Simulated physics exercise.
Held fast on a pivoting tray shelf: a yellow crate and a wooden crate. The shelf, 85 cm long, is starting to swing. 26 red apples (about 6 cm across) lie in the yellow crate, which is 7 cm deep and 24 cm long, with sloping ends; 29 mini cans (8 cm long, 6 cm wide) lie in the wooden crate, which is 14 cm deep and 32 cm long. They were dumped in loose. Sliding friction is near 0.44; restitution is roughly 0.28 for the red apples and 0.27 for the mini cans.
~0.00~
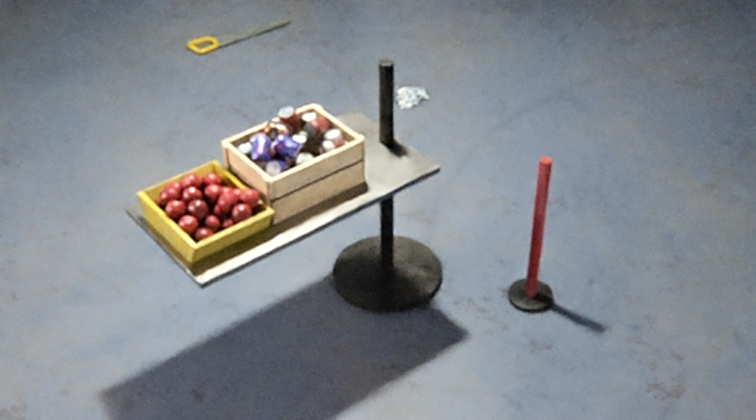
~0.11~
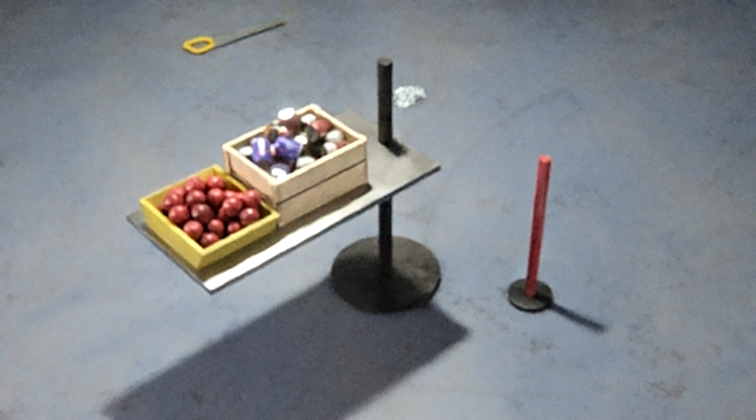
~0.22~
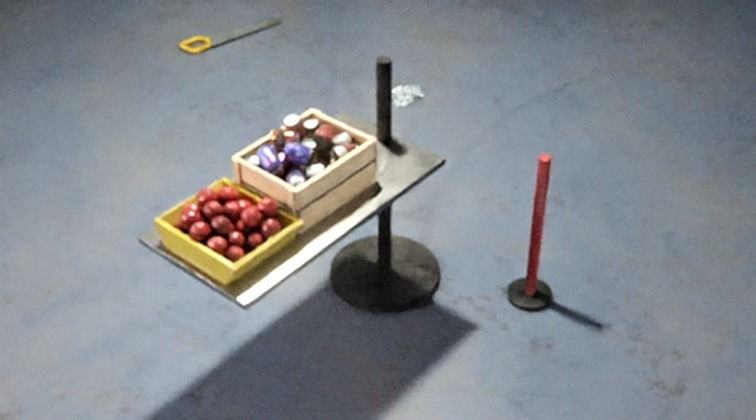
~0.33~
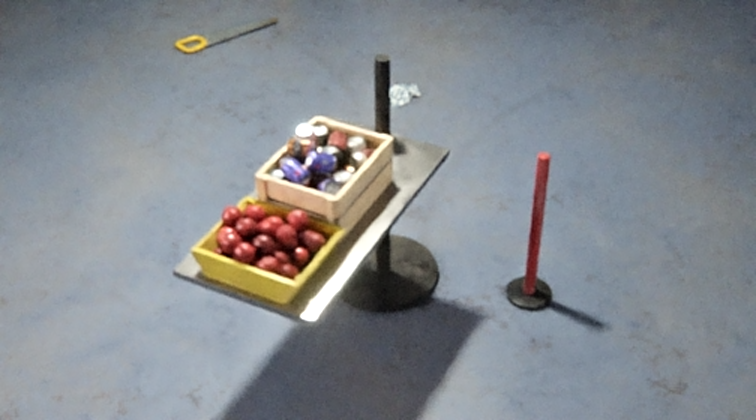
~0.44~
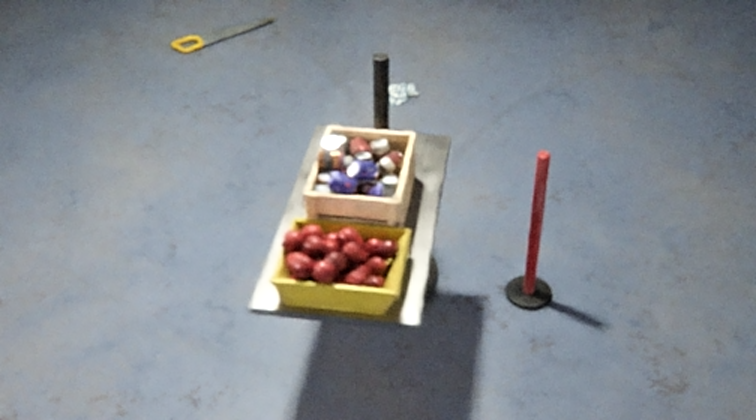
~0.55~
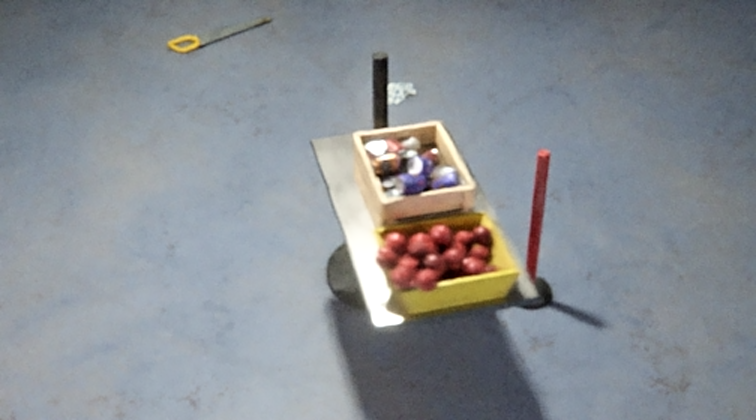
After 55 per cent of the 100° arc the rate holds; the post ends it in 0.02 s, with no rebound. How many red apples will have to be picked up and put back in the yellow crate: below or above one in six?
The yellow crate loses more than a sixth of its red apples.
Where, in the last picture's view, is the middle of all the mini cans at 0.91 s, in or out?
Near (479, 153).
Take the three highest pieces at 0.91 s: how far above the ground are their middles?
About 84 cm.
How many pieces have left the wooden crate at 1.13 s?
About: Wooden crate 2.
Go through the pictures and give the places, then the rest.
In the first frame (we follow the rim corner now nearest the camera; the camera moves round a little), yellow crate at (194, 245); wooden crate at (273, 179); swung 0°; nothing out yet.
Yellow crate at (201, 251); wooden crate at (278, 182); swung 3°, in the second frame.
Yellow crate at (232, 266); wooden crate at (299, 189); swung 10°, in the third frame.
Yellow crate at (293, 284); wooden crate at (337, 197); swung 23°, in the fourth frame.
Yellow crate at (393, 292); wooden crate at (398, 199); swung 41°, in the fifth frame.
Yellow crate at (516, 271); wooden crate at (472, 185); swung 64°; 1 out, the lowest apple at (427, 281), in the sixth frame.
After 0.71 s, end of the swing.
After 0.79 s, 7 of 26 out of the yellow crate and 0 of 29 out of the wooden crate.
After 0.91 s, 10 of 26 out of the yellow crate and 1 of 29 out of the wooden crate.
After 1.13 s, 11 of 26 out of the yellow crate and 2 of 29 out of the wooden crate.
Final count (at 1.56 s), 11 of 26 out of the yellow crate and 2 of 29 out of the wooden crate. Asked share, 11 of 26, 42 per cent.
